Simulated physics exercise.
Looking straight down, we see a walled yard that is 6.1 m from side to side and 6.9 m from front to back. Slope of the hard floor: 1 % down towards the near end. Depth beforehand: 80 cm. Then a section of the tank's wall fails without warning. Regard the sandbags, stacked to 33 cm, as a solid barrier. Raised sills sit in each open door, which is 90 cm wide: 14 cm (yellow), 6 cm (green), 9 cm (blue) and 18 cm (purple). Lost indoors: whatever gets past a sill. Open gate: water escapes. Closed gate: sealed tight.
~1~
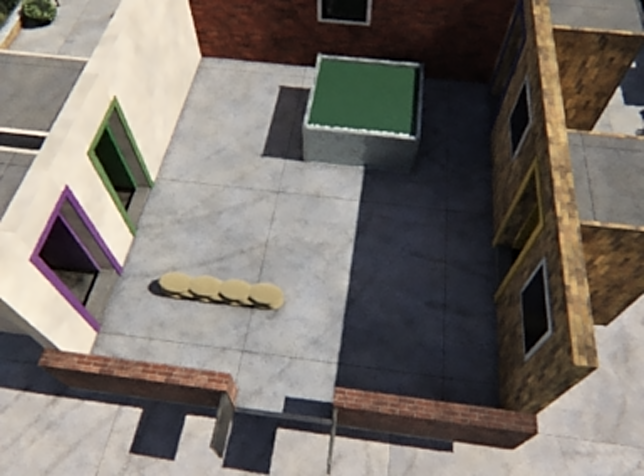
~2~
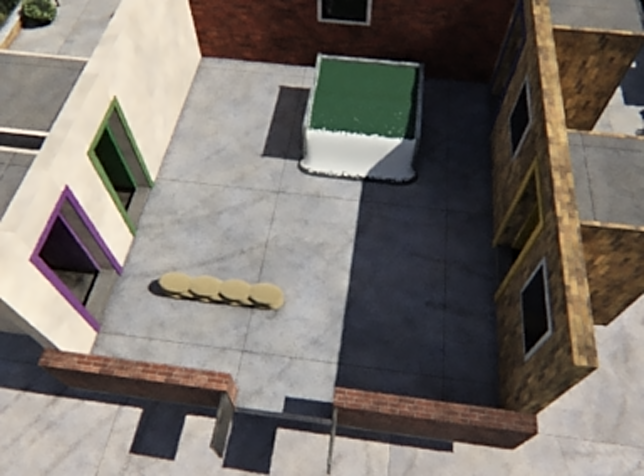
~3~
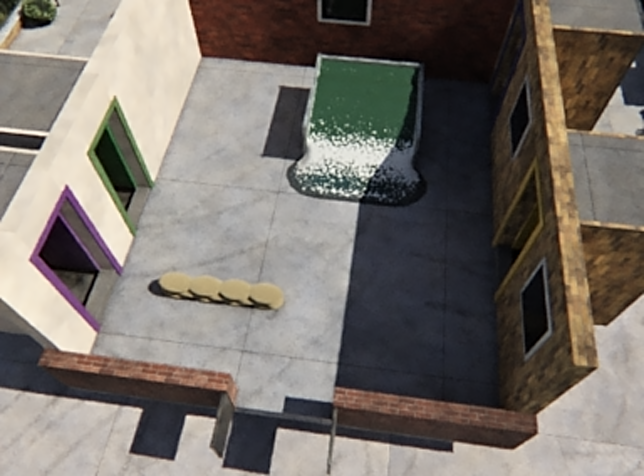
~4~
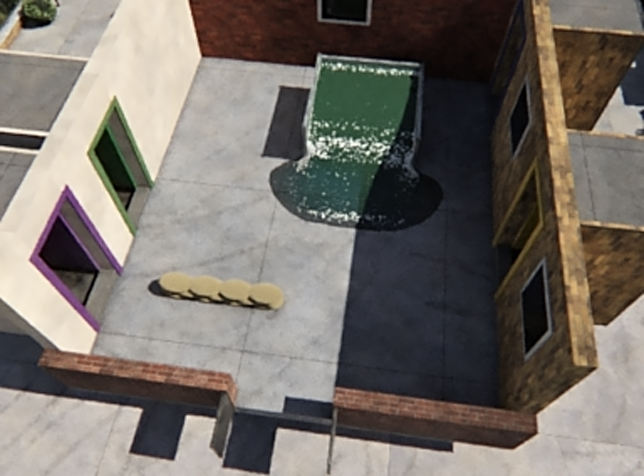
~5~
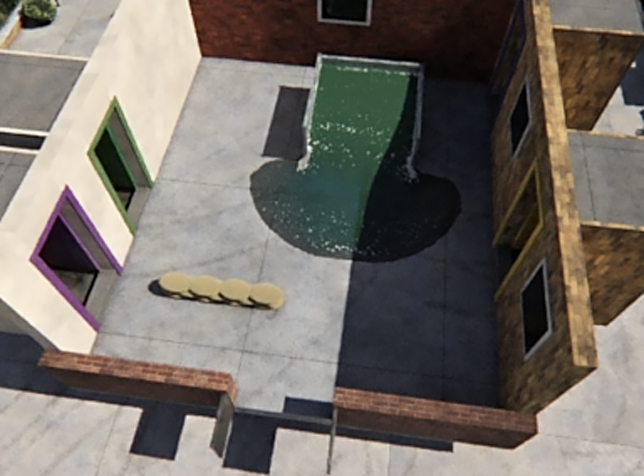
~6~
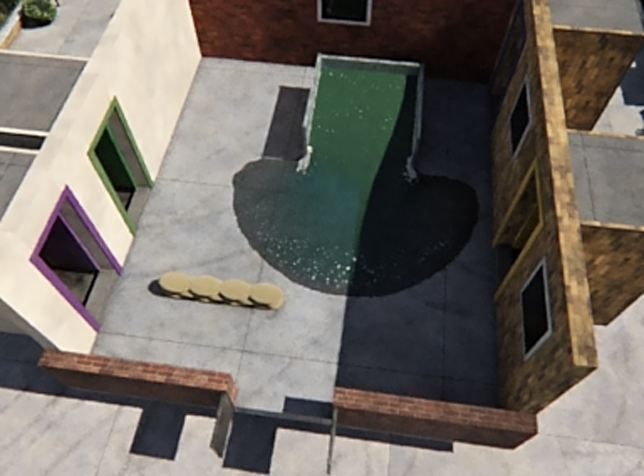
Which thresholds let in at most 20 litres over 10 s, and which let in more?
The yellow door holds the inflow within the limit; the green door lets the inflow top the limit; the blue door holds the inflow within the limit; the purple door holds the inflow within the limit.
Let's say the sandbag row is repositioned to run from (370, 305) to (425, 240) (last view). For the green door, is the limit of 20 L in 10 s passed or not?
Green: Within it.
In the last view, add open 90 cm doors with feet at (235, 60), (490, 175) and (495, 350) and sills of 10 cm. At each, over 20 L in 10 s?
The first one doesn't reach it, the second one doesn't reach it, and the third one exceeds it.
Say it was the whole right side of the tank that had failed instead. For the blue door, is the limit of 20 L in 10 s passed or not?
Note: Blue door, beyond the mark.
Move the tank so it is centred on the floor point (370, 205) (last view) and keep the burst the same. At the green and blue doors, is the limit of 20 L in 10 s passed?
Measured against the limit, the green door stays within it and the blue door stays within it.
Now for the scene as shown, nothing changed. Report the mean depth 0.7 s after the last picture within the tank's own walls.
Mean depth: Some 33 cm.
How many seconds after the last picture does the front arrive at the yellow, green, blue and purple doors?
Yellow = 0.3 s, green = 1.6 s, blue = 6.0 s, purple = 1.2 s.
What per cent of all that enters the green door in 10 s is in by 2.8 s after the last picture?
Share: ~ 25 %.
Then, 0.7 s after the last picture water covers 45 % of the floor and is deepest (33 cm) near (363, 406); yellow door 9 cm at the sill, 0 L in, green door not reached, blue door not reached, purple door not reached.
Then, 1.5 s after the last picture water covers 50 % of the floor and is deepest (50 cm) near (490, 424); yellow door 12 cm at the sill, 0 L in, green door 1 cm at the sill, 0 L in, blue door not reached, purple door 14 cm at the sill, 0 L in.
Then, 2.8 s after the last picture water covers 55 % of the floor and is deepest (24 cm) near (477, 422); yellow door 8 cm at the sill, 0 L in, green door 11 cm at the sill, 9 L in, blue door not reached, purple door 12 cm at the sill, 3 L in.
Then, 5.3 s after the last picture water covers 80 % of the floor and is deepest (16 cm) near (167, 379); yellow door 8 cm at the sill, 0 L in, green door 6 cm at the sill, 28 L in, blue door not reached, purple door 6 cm at the sill, 3 L in.
Then, 9.3 s after the last picture water covers 95 % of the floor and is deepest (10 cm) near (85, 368); yellow door 4 cm at the sill, 0 L in, green door 6 cm at the sill, 37 L in, blue door 5 cm at the sill, 0 L in, purple door 6 cm at the sill, 3 L in.
